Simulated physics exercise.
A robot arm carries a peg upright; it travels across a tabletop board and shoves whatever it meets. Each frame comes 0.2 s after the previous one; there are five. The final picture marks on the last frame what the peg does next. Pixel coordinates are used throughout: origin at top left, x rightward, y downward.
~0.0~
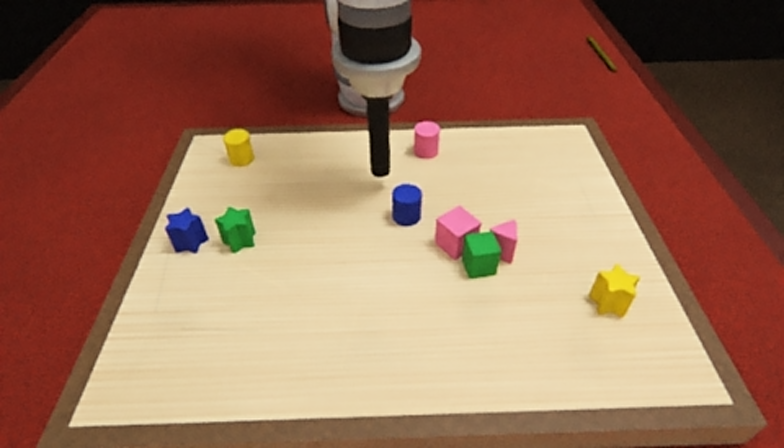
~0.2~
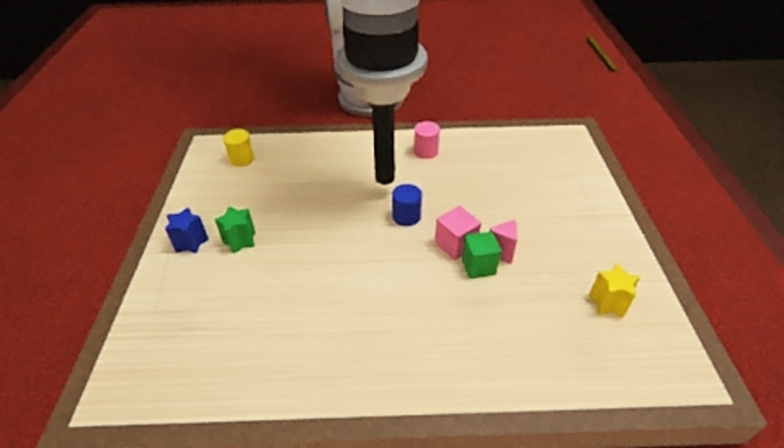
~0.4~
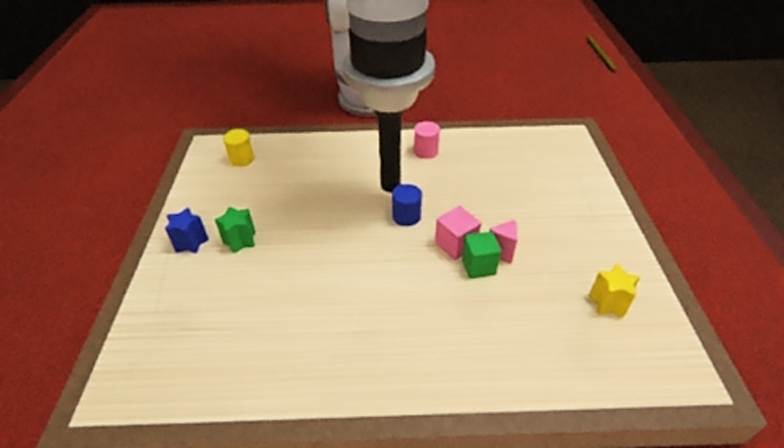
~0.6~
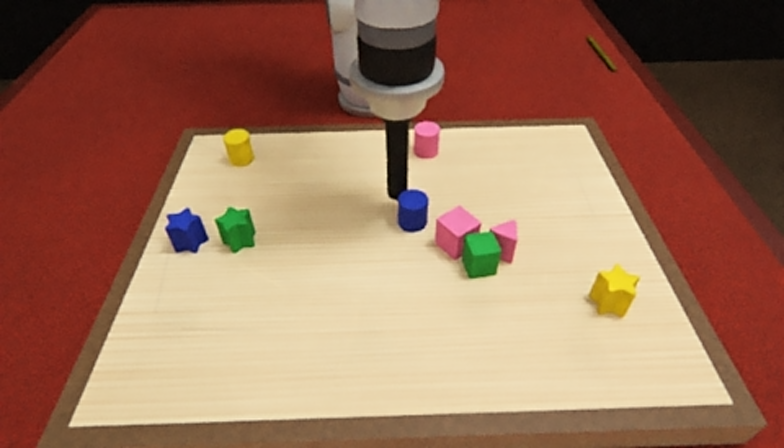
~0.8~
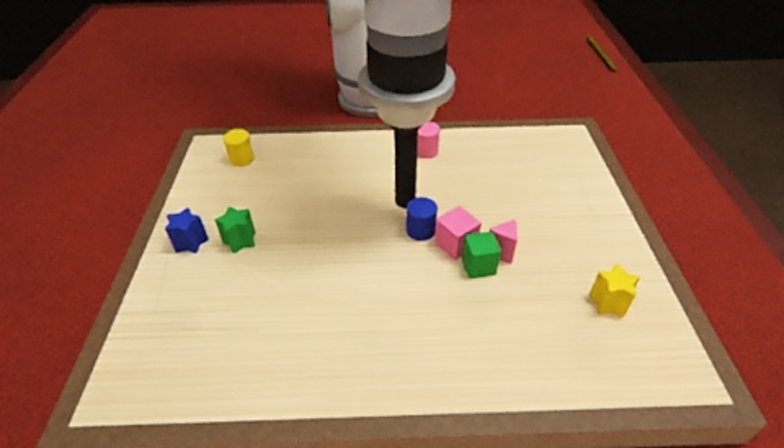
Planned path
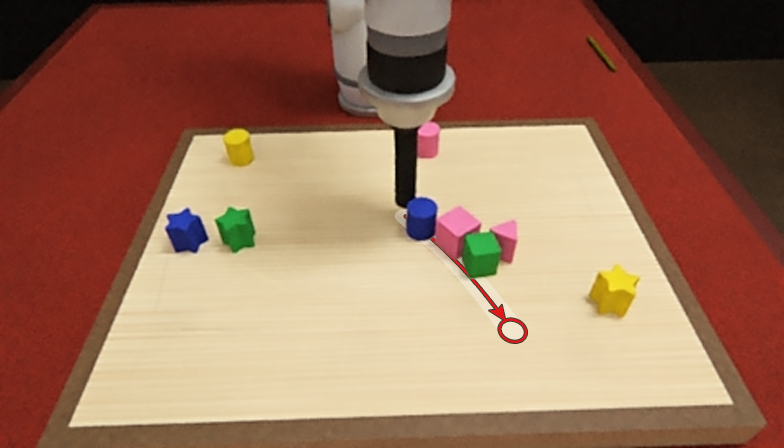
The footage shows a robotic arm above a board of small coloured blocks, lowering its black peg toward a blue cylinder, then nudging the cylinder a short way down and right toward a pink cube while the other blocks stay still.
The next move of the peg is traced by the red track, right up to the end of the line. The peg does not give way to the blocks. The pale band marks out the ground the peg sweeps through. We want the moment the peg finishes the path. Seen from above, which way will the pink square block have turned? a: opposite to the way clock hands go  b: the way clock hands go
Choice a: Opposite to the way clock hands go.
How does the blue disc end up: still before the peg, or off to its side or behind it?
When the path is over, you would find the blue disc off to the side or behind the peg.
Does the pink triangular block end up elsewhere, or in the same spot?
The answer is that it is displaced.
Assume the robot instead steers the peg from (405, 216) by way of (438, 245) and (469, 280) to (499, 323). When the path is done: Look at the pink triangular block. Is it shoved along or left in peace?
It does get moved.
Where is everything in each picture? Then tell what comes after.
In the first frame, tip of the peg at (381, 172), middles of tops, blue disc at (407, 193), pink square block at (459, 220), green square block at (483, 243), pink triangular block at (507, 229).
In the second frame, peg at (385, 179), nothing pushed.
In the third frame, peg at (391, 187), nothing pushed.
In the fourth frame, peg at (398, 195), blue disc at (413, 199).
In the fifth frame, peg at (406, 203), blue disc at (422, 207), pink square block at (459, 220), green square block at (483, 243), pink triangular block at (507, 229).
The line goes from (405, 216) through (441, 247) and (477, 284) to (513, 331).
On the path given first. One third of the way, peg at (443, 233); blue disc at (440, 244); pink square block at (473, 233), turned 50° anticlockwise; green square block at (506, 251), turned 20° clockwise.
Two thirds of the way, peg at (479, 271); blue disc at (450, 265); pink square block at (500, 245), turned 85° anticlockwise; green square block at (537, 258), turned 50° clockwise; pink triangular block at (525, 230), turned 20° anticlockwise.
At the end, peg at (516, 317); blue disc at (450, 265); pink square block at (500, 245), turned 85° anticlockwise; green square block at (537, 258), turned 50° clockwise; pink triangular block at (525, 230), turned 20° anticlockwise.
